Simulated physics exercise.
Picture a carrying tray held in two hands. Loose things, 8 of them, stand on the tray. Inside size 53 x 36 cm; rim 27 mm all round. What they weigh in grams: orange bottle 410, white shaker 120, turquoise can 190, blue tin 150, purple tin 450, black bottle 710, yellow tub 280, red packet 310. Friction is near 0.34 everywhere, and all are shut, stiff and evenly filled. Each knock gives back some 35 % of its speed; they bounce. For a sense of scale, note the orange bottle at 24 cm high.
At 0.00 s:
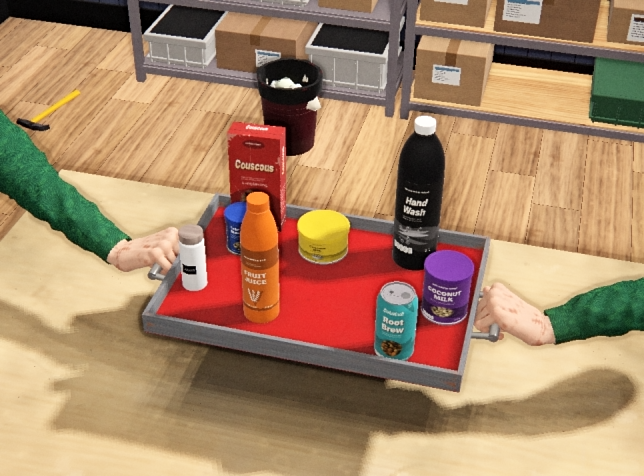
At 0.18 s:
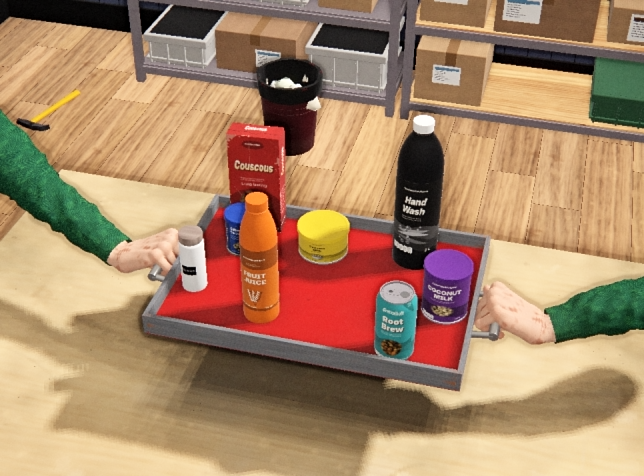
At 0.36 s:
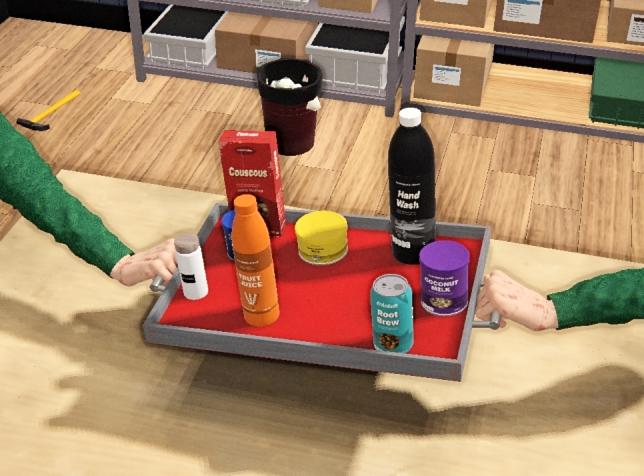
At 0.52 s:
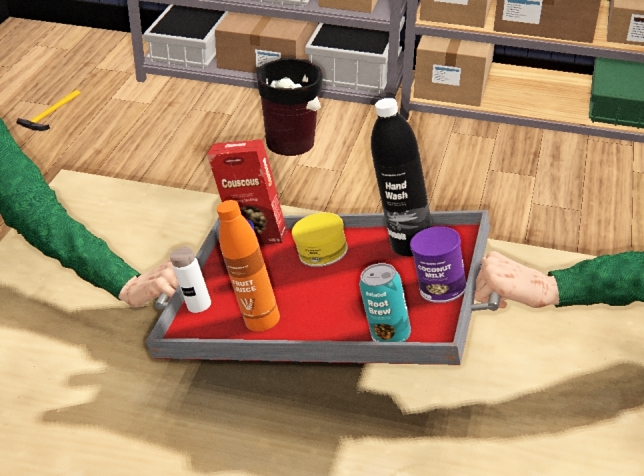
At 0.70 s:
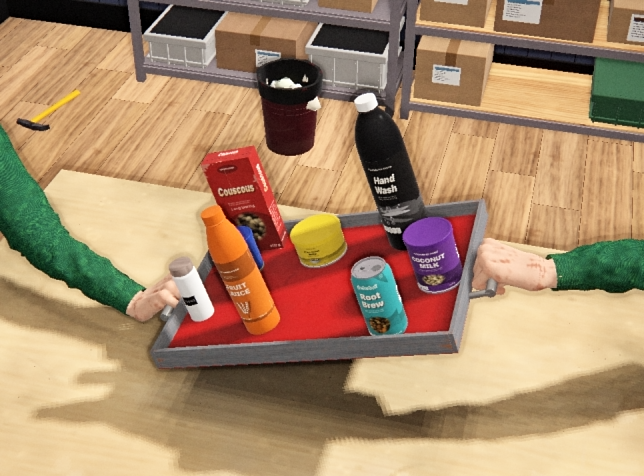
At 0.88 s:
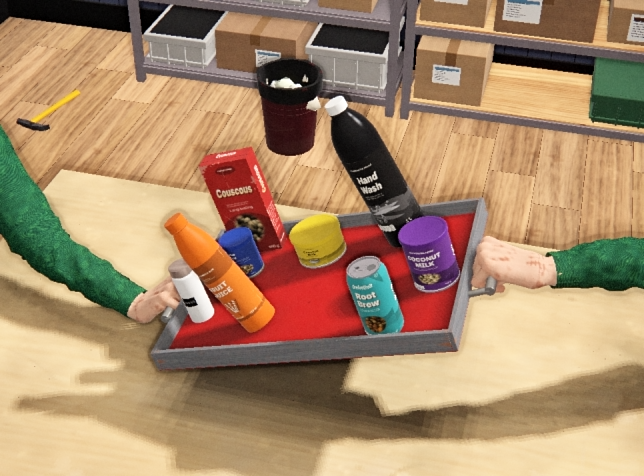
A red-lined tray of bottles, cans and a packet sat level between two hands, then tilted down to the left, and the orange bottle and the tall black bottle leaned over to the left.
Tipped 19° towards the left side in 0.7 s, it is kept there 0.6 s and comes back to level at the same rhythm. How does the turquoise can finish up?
The turquoise can remains on its base.
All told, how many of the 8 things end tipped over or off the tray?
4.
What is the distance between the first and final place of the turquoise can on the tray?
Roughly 5 cm.
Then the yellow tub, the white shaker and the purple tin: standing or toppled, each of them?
Final state - yellow tub: Remains on its base; white shaker: Goes over; purple tin: Remains on its base.
Around 1.18 s, tray tilted 19°, left edge down; orange bottle and white shaker now off the tray; turquoise can shifted 2 cm near (367, 300); black bottle on its side.
Around 1.38 s, tray tilted 19°, left edge down; red packet now off the tray; turquoise can shifted 3 cm near (361, 300); black bottle on its side.
Around 1.78 s, tray tilted 8°, left edge down; black bottle now off the tray; turquoise can shifted 5 cm near (357, 311); blue tin shifted 7 cm.
Around 1.98 s, tray tilted 1°, left edge down; turquoise can shifted 5 cm near (362, 317); blue tin shifted 7 cm; purple tin shifted 6 cm.
Finally (2.6 s), off the tray and tipped over, orange bottle, white shaker, black bottle and red packet; not toppled but over 5 cm from the start, turquoise can, blue tin and purple tin; yellow tub still in place (within 5 cm). Final places as that camera would see them, turquoise can near (363, 318).
